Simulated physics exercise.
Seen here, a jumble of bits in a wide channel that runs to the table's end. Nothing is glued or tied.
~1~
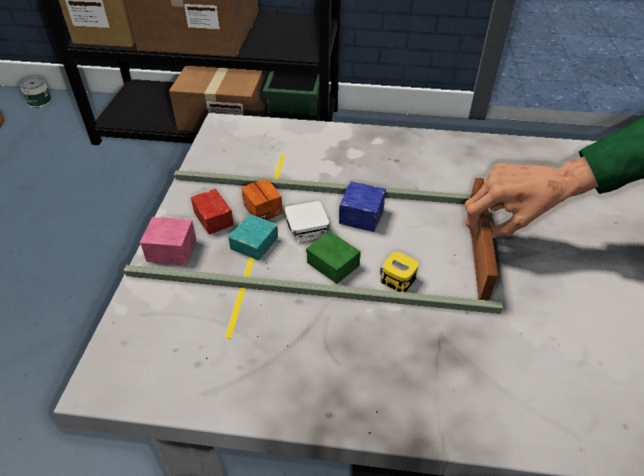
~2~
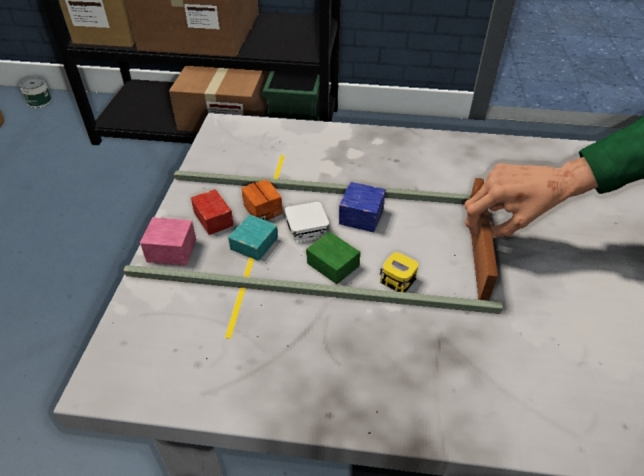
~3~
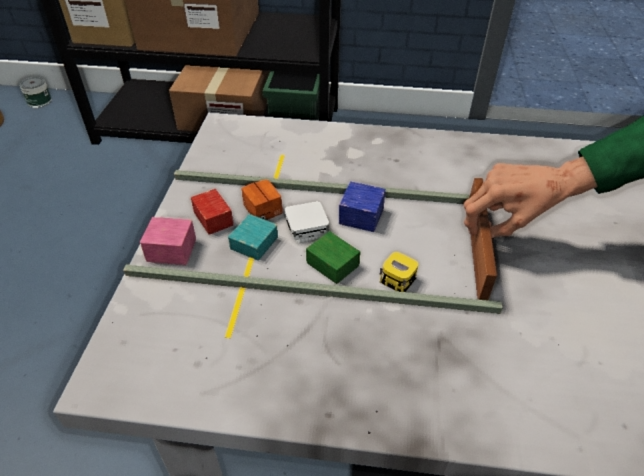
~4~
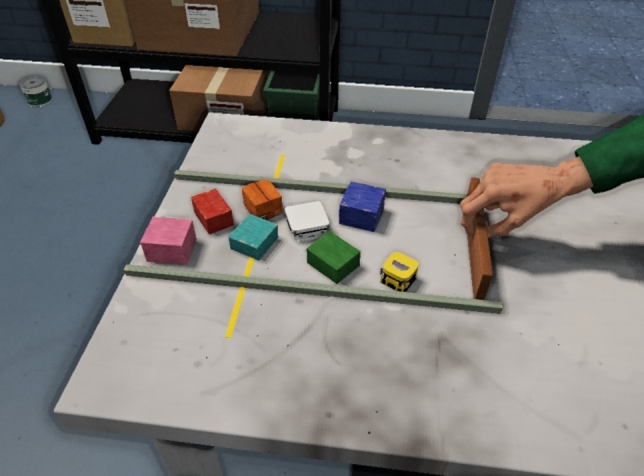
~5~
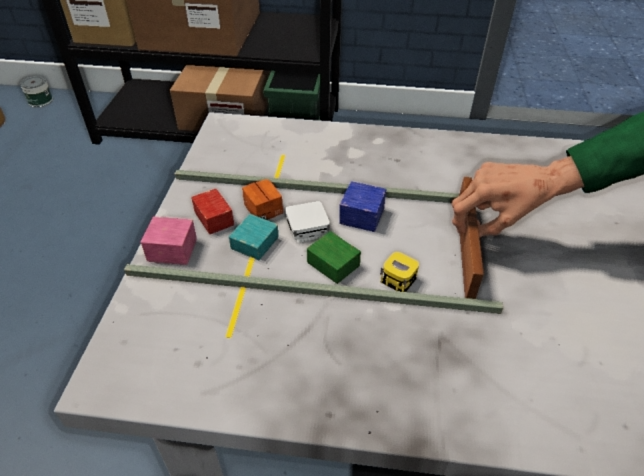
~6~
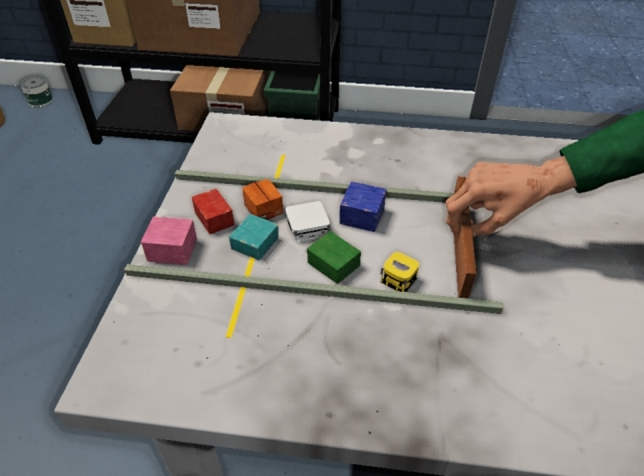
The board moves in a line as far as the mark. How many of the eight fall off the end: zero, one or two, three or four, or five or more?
The number that fall off is zero.
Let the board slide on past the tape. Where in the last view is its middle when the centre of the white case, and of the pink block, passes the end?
Near (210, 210) and (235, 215).
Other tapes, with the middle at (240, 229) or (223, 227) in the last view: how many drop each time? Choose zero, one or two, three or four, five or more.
One after another: None; one to two.
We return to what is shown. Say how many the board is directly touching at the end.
The number is 3.
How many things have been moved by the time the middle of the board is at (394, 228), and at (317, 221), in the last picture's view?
By then 1, and 6.
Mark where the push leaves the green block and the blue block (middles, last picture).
About (236, 233), and the other about (249, 198).
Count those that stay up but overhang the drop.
That would be 0.
Soon after, none off yet; pink block at rest near (170, 241); red block at rest near (213, 211); orange box at rest near (263, 200).
After that, none off yet; pink block at rest near (170, 241); red block at rest near (213, 211); orange box at rest near (261, 199).
And then, none off yet; pink block at rest near (170, 241); red block displaced a little near (200, 212); orange box displaced about its own width near (240, 188).
In the end, the number that fall off is zero.
